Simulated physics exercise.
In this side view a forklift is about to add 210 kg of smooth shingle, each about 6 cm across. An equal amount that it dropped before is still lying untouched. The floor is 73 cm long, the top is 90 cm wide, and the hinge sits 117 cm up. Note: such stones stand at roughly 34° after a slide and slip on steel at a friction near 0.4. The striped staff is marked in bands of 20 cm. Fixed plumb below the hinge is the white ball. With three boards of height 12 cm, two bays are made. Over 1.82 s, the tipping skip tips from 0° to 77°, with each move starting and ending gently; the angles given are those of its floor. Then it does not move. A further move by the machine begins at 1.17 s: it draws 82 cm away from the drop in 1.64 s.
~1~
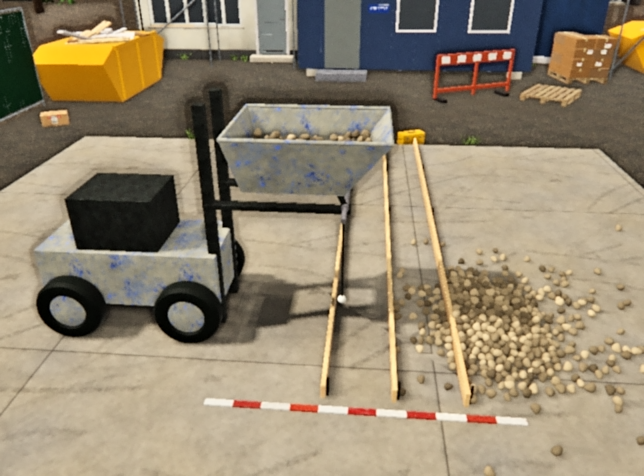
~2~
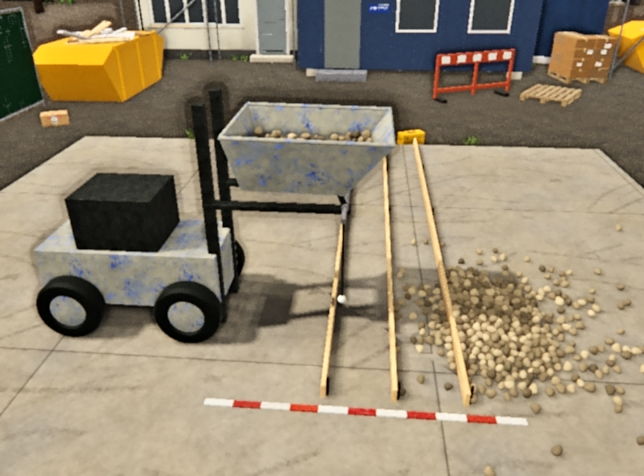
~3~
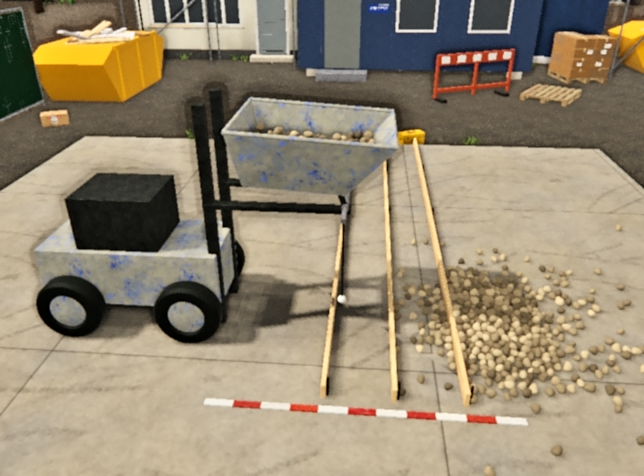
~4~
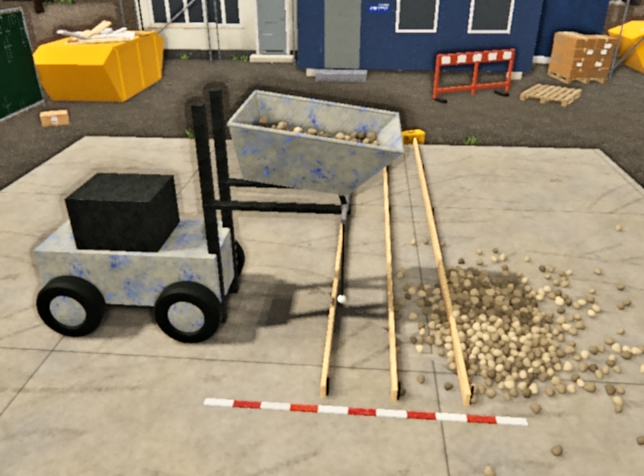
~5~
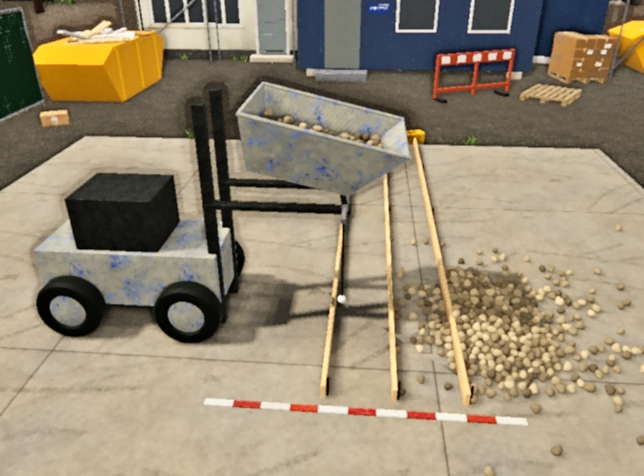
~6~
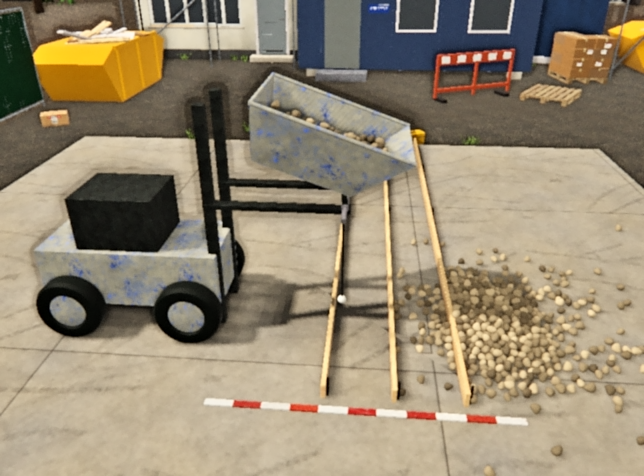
The pale, blue-flecked skip on the forklift starts out level, holding a load of small rounded stones above the wooden boards on the ground. It tilts gradually to the right, its left end rising and its lip dipping slightly, while the forklift and the scattered stone pile stay still.
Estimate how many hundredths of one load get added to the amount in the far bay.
About 53 hundredths.
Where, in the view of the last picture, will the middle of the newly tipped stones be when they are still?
Centre at roughly (436, 314).
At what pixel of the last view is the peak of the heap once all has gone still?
About (464, 303).
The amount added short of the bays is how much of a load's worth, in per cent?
Near 0 %.
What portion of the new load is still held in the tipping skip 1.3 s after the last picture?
Roughly 20 parts in a hundred of the load.
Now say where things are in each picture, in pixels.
In the first picture, the tipping skip is at 0°, its lip at (393, 145); the top of the load is at (328, 138). The earlier load is highest near (473, 309), 15 cm above ground level, 10 % in the far bay, 90 % past the last board.
In the second picture, the tipping skip is at 1°, its lip at (395, 146); the top of the load is at (305, 138).
The third picture shows lip at (398, 148), floor tilted 4°, highest stones at (286, 135).
The fourth picture shows lip at (404, 152), floor tilted 8°, highest stones at (276, 129).
In the fifth picture, the tipping skip is at 13°, its lip at (410, 158); the top of the load is at (280, 123).
In the sixth picture, the tipping skip is at 20°, its lip at (417, 165); the top of the load is at (285, 115).
Then, 0.8 s after the last picture the floor is at 65°; in per cent of one load, 100 in the tipping skip, 10 in the far bay, 90 past the last board; the foremost stones are past the picture's edge.
Then, 1.3 s after the last picture the floor is at 77°; in per cent of one load, 20 in the tipping skip, 4 in the near bay, 55 in the far bay, 120 past the last board; the foremost stones are past the picture's edge.
Then, 2.7 s after the last picture the floor is at 77°; in per cent of one load, 0 in the tipping skip, 12 in the near bay, 63 in the far bay, 125 past the last board; the foremost stones are past the picture's edge.
Then, 5.0 s after the last picture the floor is at 77°; in per cent of one load, 0 in the tipping skip, 12 in the near bay, 63 in the far bay, 125 past the last board; the foremost stones are past the picture's edge. Net gain in the far bay, 53.
